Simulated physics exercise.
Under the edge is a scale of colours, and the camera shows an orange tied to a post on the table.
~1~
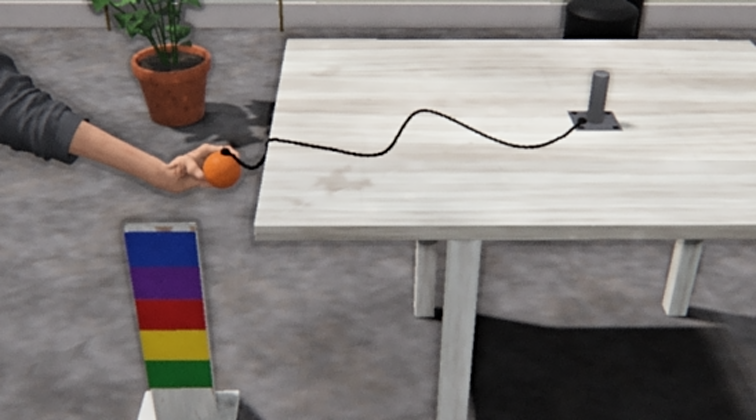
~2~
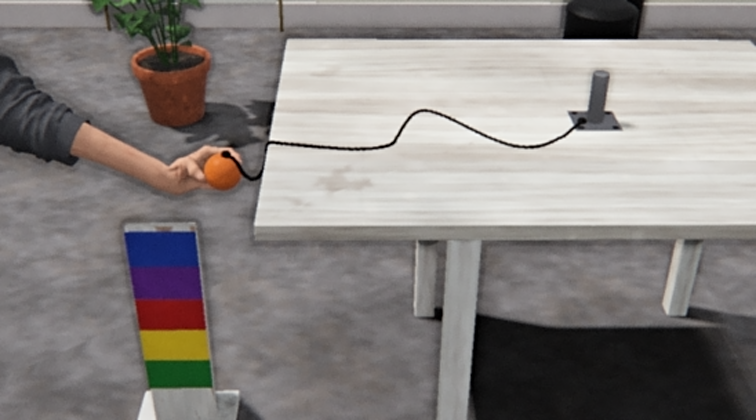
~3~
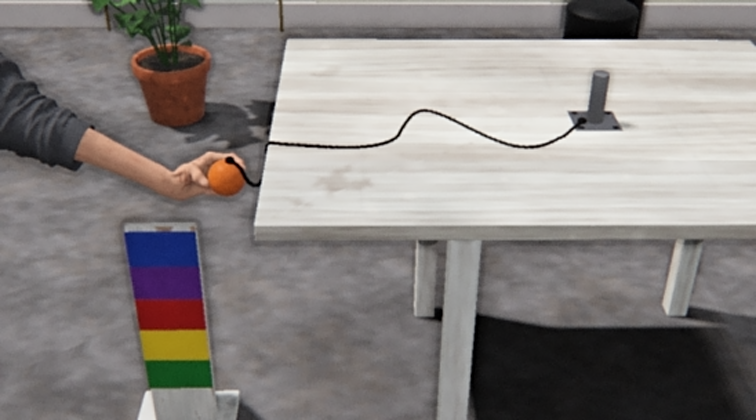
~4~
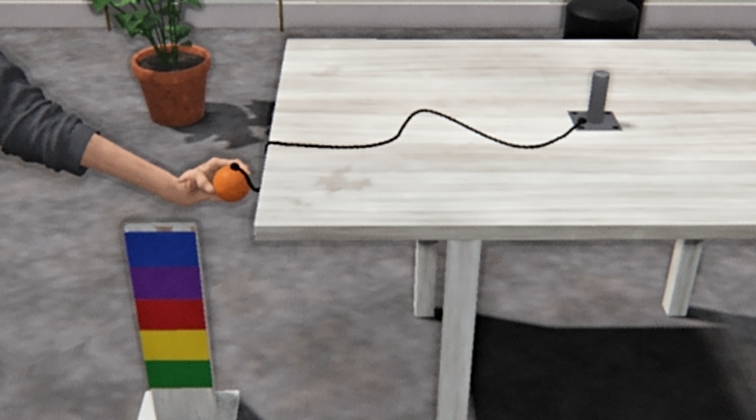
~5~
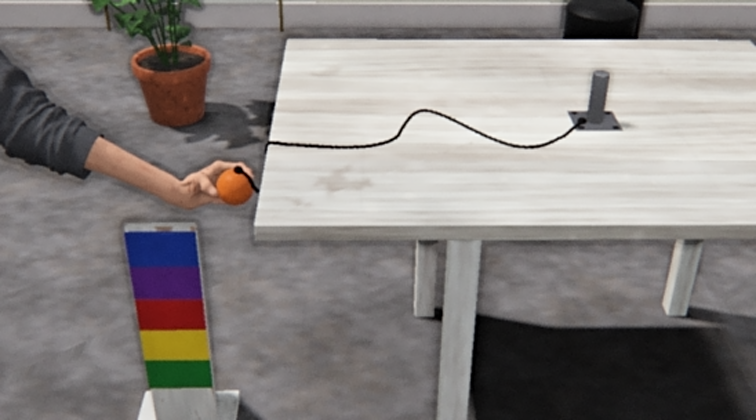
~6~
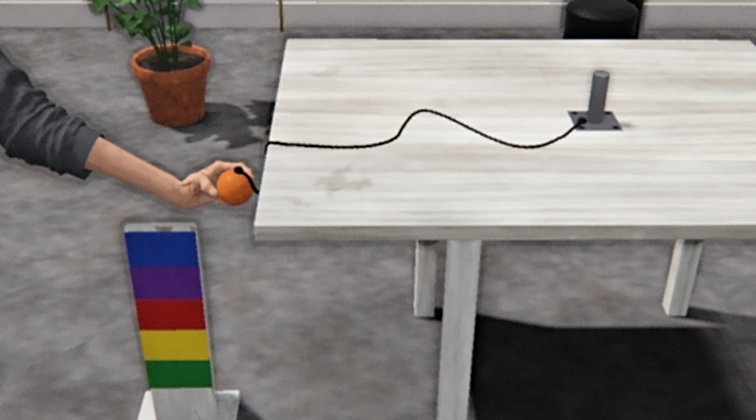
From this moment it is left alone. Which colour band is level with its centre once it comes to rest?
The red band.
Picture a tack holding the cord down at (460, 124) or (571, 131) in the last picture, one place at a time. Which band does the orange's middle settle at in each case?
Taking the two tries in turn, you'd get purple and then red.
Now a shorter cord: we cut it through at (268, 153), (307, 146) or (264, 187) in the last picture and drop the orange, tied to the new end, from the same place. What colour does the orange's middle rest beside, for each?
One at a time, the answers are: Blue; higher than all five; purple.
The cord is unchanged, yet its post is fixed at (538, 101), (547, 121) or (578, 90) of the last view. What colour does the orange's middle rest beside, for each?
In turn, yellow, then yellow, then red.
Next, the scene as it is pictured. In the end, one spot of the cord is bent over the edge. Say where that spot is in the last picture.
Position: Approx. (374, 145).
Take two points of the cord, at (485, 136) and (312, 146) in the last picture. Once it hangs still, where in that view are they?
(449, 126) for the first, (273, 192) for the second.
Soon after, orange near (285, 283); level with purple.
After that, orange near (281, 315); level with red.
In the end, orange near (277, 317); level with red. Its middle rests at the red band.
